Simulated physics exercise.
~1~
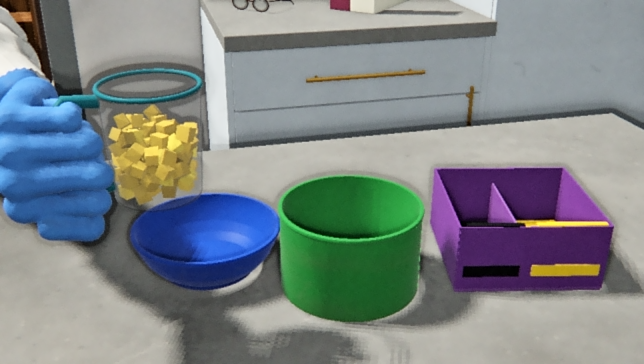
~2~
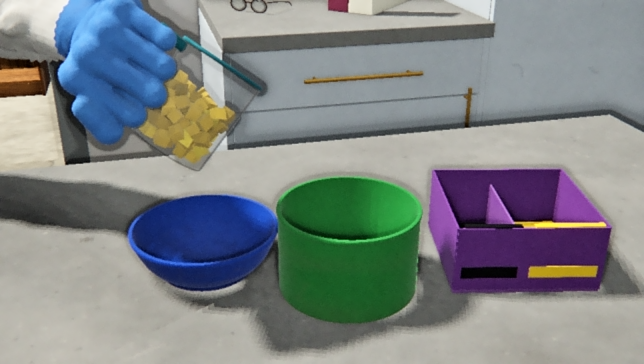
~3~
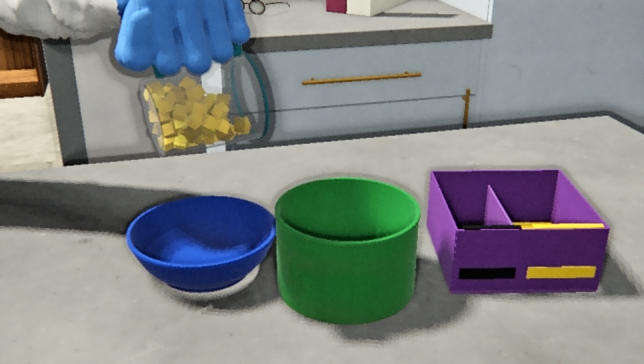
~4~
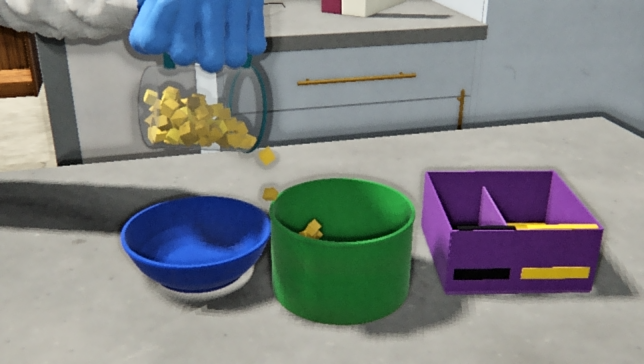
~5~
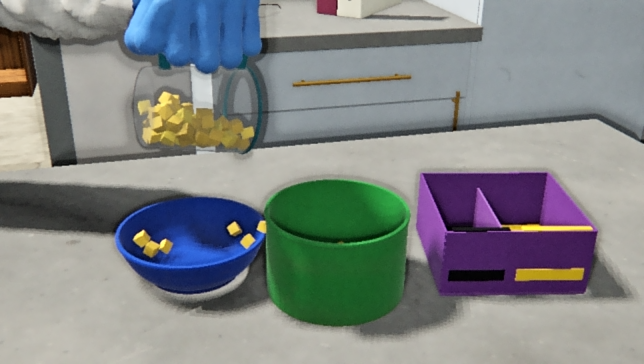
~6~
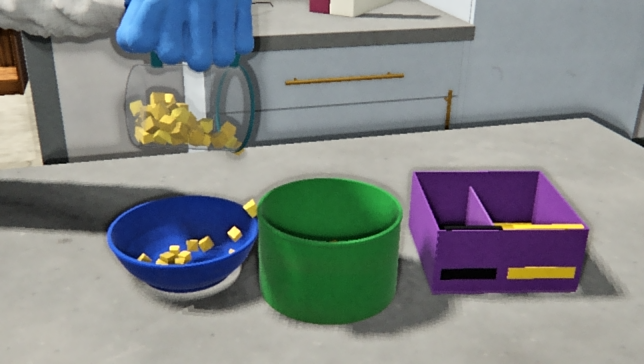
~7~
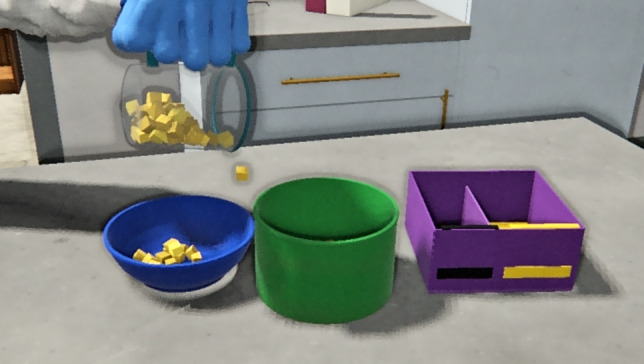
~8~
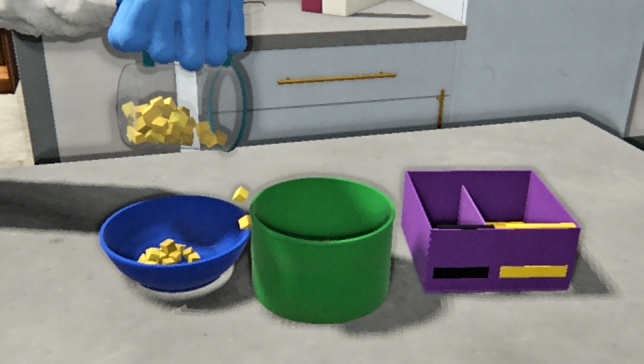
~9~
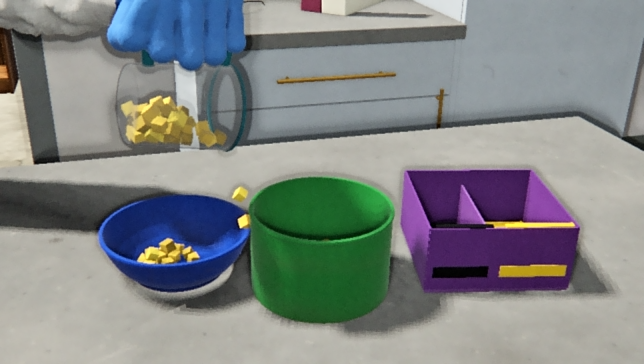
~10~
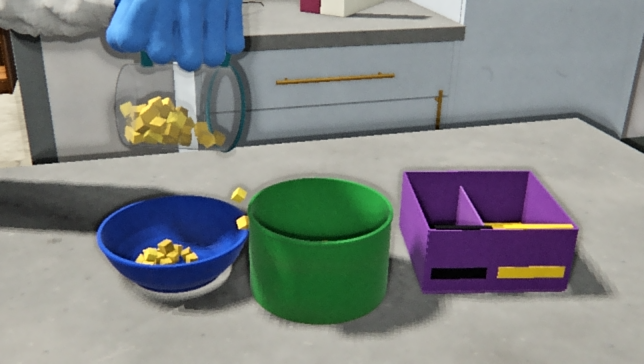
On a kitchen counter, a blue-gloved hand tipping a clear cup, yellow cubes tumbling into a green pot and blue bowl.
